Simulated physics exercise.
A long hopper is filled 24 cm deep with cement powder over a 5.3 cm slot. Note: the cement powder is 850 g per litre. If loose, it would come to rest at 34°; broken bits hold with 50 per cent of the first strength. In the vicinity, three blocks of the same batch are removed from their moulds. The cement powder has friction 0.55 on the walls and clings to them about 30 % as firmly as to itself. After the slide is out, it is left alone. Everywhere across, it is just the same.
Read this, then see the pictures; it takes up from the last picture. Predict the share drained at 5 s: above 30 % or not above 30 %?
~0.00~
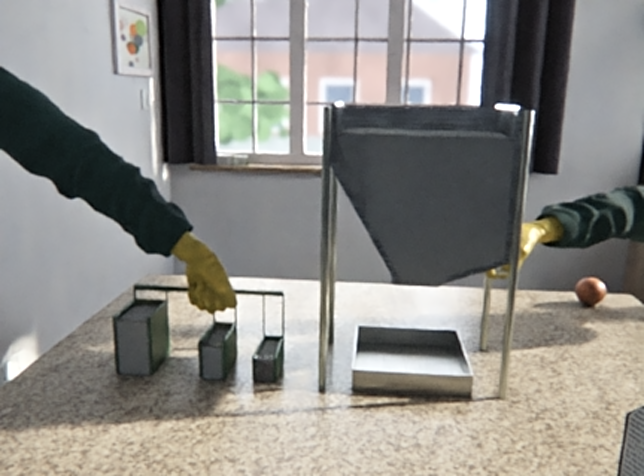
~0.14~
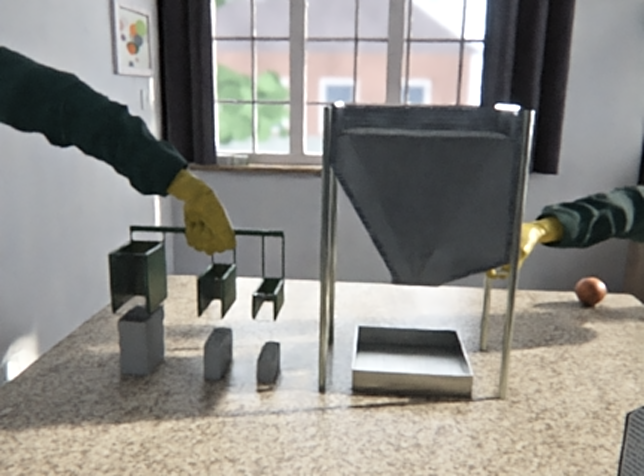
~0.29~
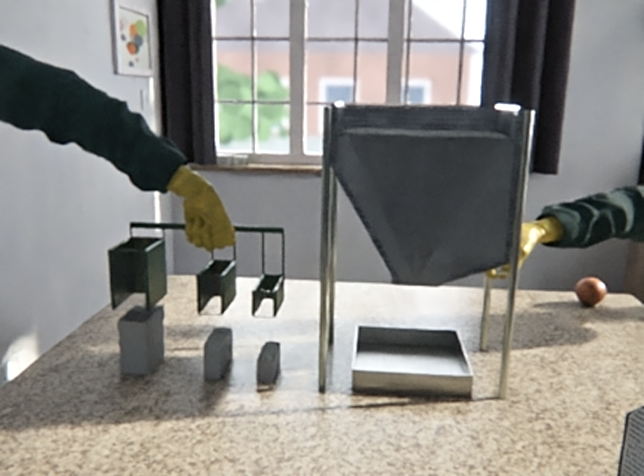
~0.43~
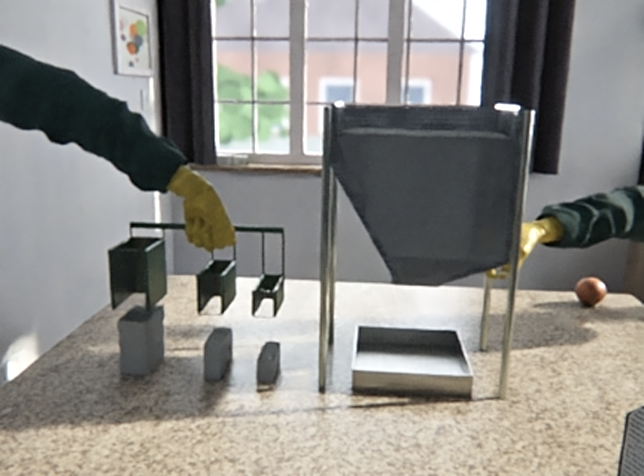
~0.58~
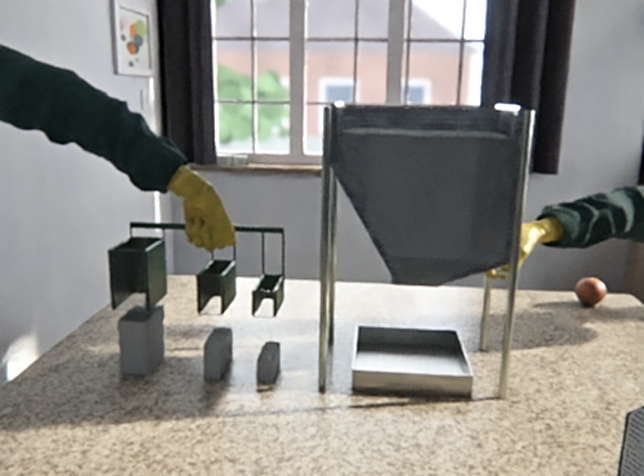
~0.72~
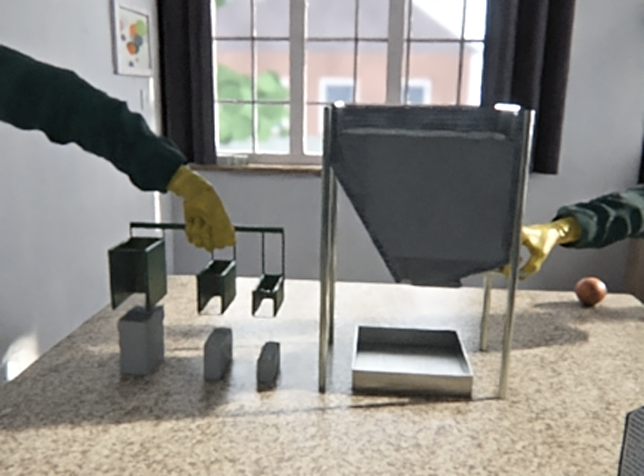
Not above 30 %.
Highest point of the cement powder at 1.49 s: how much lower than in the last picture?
About 0.0 centimetres.
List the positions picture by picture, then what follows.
The first picture shows end of the slide at (433, 285), not yet moved; highest point of the cement powder at (371, 134); test blocks 10 cm, 6.3 cm, 4.0 cm high (left to right).
The second picture shows end of the slide at (433, 285), not yet moved; highest point of the cement powder at (371, 134); test blocks 10 cm, 6.3 cm, 3.9 cm high (left to right).
The third picture shows end of the slide at (433, 285), not yet moved; highest point of the cement powder at (371, 134); test blocks 10 cm, 6.3 cm, 3.9 cm high (left to right).
The fourth picture shows end of the slide at (433, 285), not yet moved; highest point of the cement powder at (371, 134); test blocks 10 cm, 6.3 cm, 3.9 cm high (left to right).
The fifth picture shows end of the slide at (433, 285), not yet moved; highest point of the cement powder at (371, 134); test blocks 10 cm, 6.3 cm, 3.9 cm high (left to right).
The sixth picture shows end of the slide at (453, 286), moved 3.3 cm; highest point of the cement powder at (359, 134); test blocks 10 cm, 6.3 cm, 3.9 cm high (left to right).
By 1.07 s, 0 % has run out.
By 1.49 s, 0 % has run out.
By 1.90 s, 0 % has run out.
By 2.32 s, 0 % has run out.
By 5.62 s, at the end, 0 % has run out.
